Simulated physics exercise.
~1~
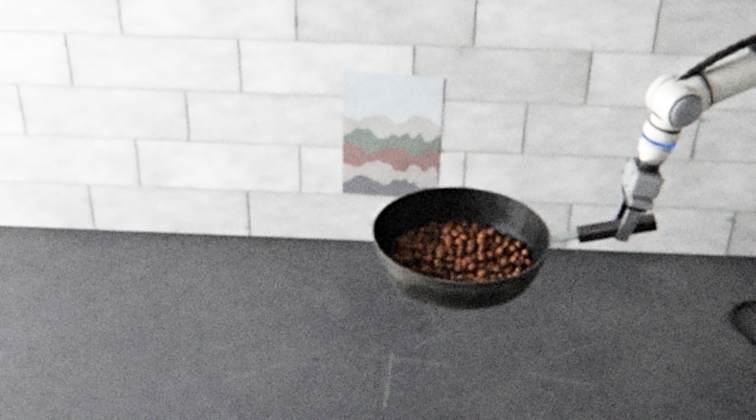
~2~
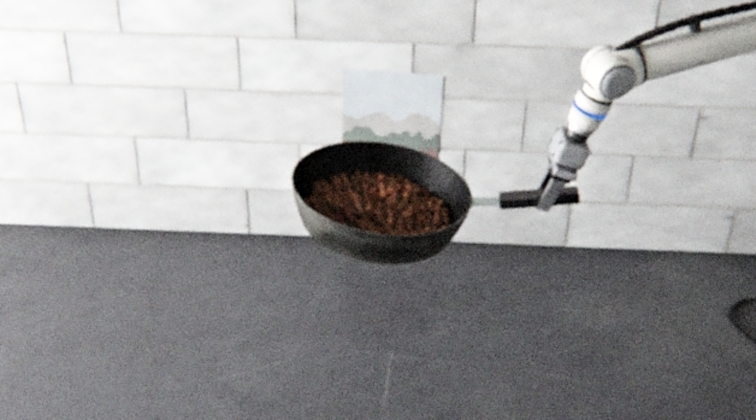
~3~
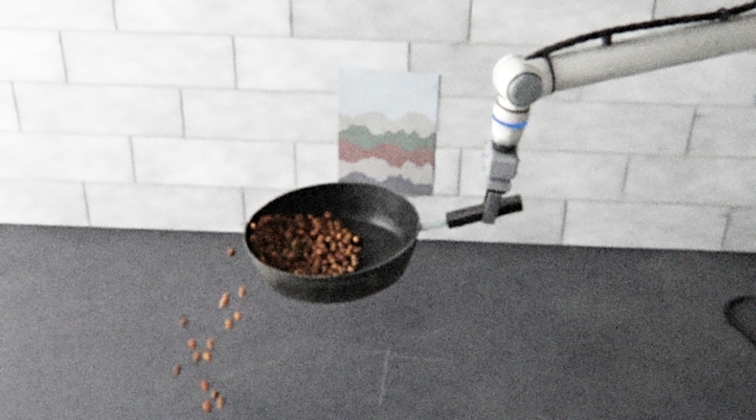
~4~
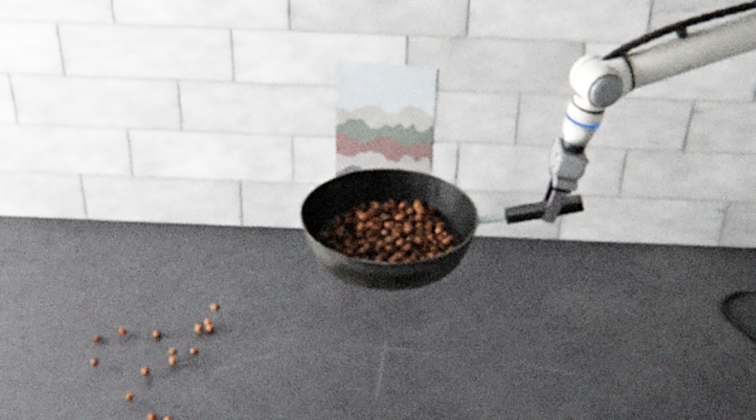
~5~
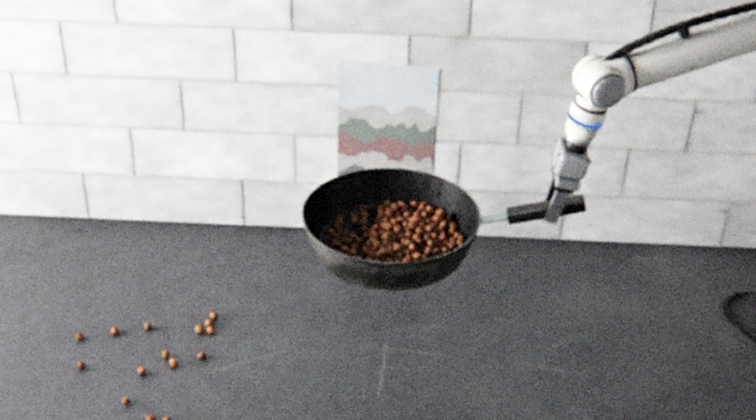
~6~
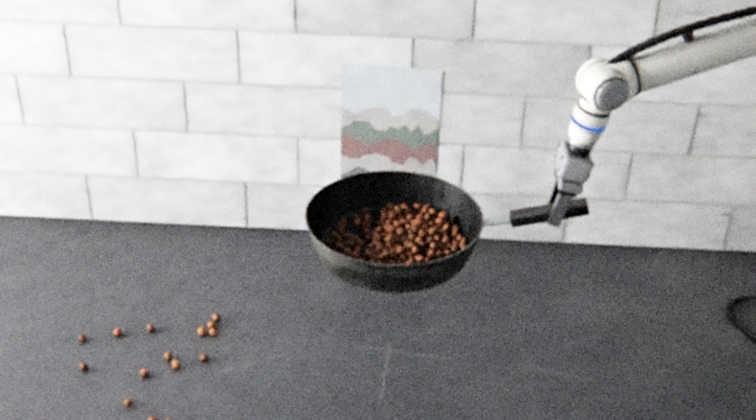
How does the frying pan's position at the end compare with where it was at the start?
The frying pan ends up somewhat further left than where it started, hanging about centred below the colourful picture on the wall instead of off to the picture's right.
